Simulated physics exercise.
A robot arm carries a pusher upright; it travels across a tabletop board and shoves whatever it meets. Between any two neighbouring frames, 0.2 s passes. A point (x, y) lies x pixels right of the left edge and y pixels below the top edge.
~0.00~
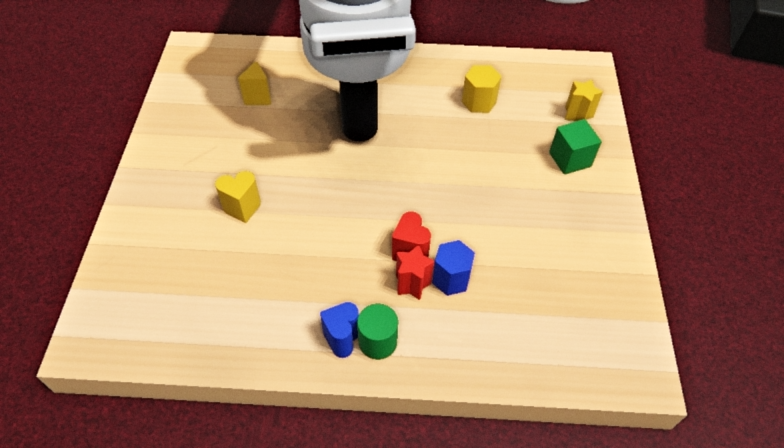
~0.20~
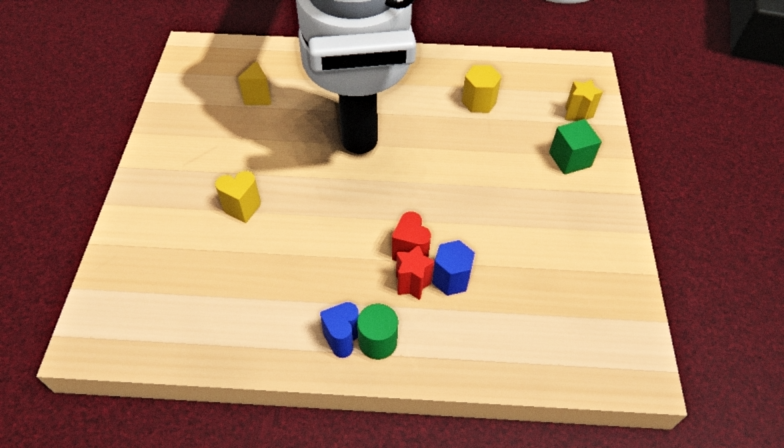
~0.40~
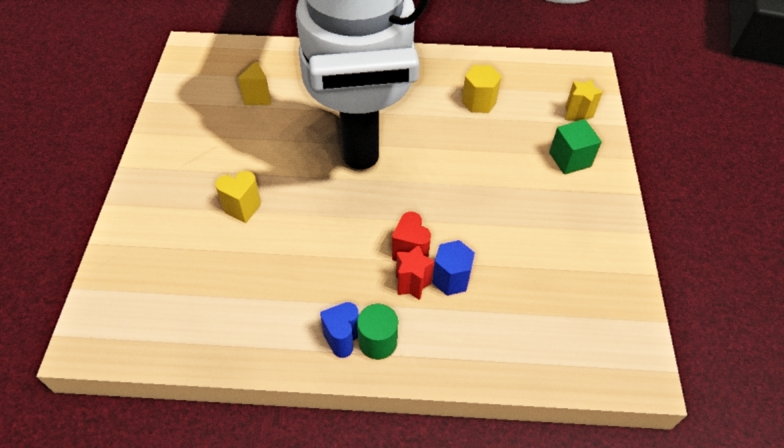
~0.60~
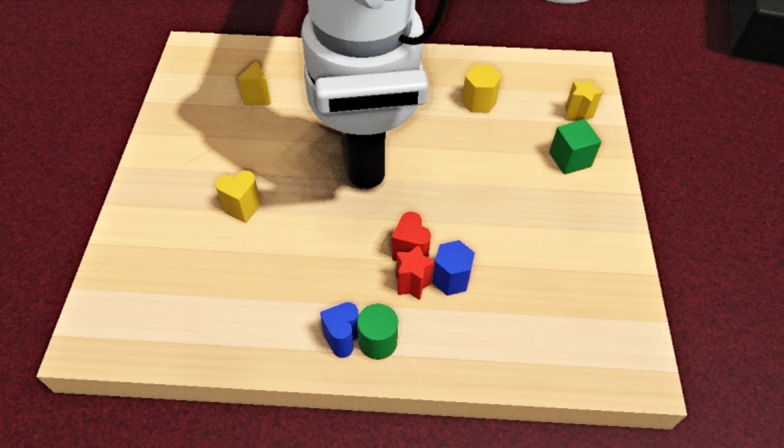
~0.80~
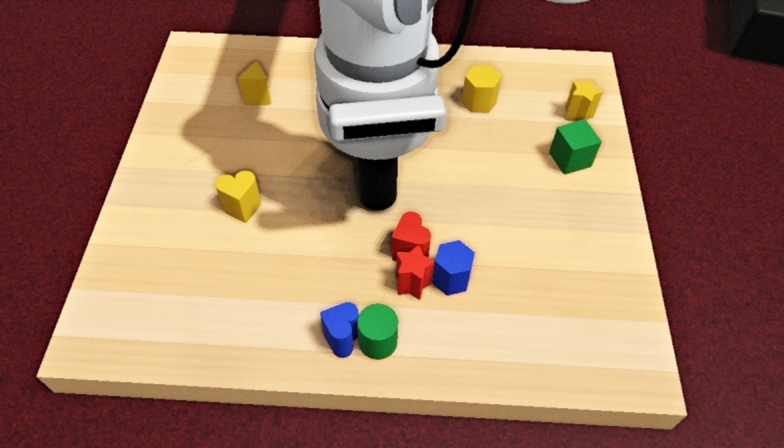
A grey and white robot arm with a black tip reaches over a pale wooden board on a dark red surface, seen from above at an angle. Yellow blocks sit at left and upper right near a green cube, with red, blue and green blocks clustered lower down. The arm slides toward the viewer, then slightly right, nearing the red heart, while the blocks and camera stay still.
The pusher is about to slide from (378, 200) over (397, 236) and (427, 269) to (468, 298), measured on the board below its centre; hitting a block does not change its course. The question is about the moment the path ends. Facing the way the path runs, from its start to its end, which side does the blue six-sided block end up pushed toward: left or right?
That block drifts left.
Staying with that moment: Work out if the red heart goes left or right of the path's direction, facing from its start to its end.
It's set to shift right.
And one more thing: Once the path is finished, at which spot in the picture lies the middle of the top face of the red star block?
At roughly (415, 298).
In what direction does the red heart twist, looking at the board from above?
Viewed from above: Clockwise.
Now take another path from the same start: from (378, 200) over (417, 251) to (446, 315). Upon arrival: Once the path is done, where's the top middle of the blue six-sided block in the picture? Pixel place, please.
Expect it around (488, 279).
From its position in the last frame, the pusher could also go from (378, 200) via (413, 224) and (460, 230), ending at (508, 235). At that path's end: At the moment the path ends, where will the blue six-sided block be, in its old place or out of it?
That block stays in place.
The first path, step by step. One third of the way, pusher (398, 231); red heart (421, 241); red star block (416, 268), turned 30° clockwise; blue six-sided block (458, 258).
Two thirds of the way, pusher (428, 265); red heart (442, 280), turned 35° clockwise; red star block (415, 296), turned 75° clockwise; blue six-sided block (480, 272), turned 50° anticlockwise.
At the end, pusher (469, 293); green circular block in place; red heart (458, 306), turned 95° clockwise; red star block (415, 298), turned 80° clockwise; blue six-sided block (514, 287), turned 115° anticlockwise.
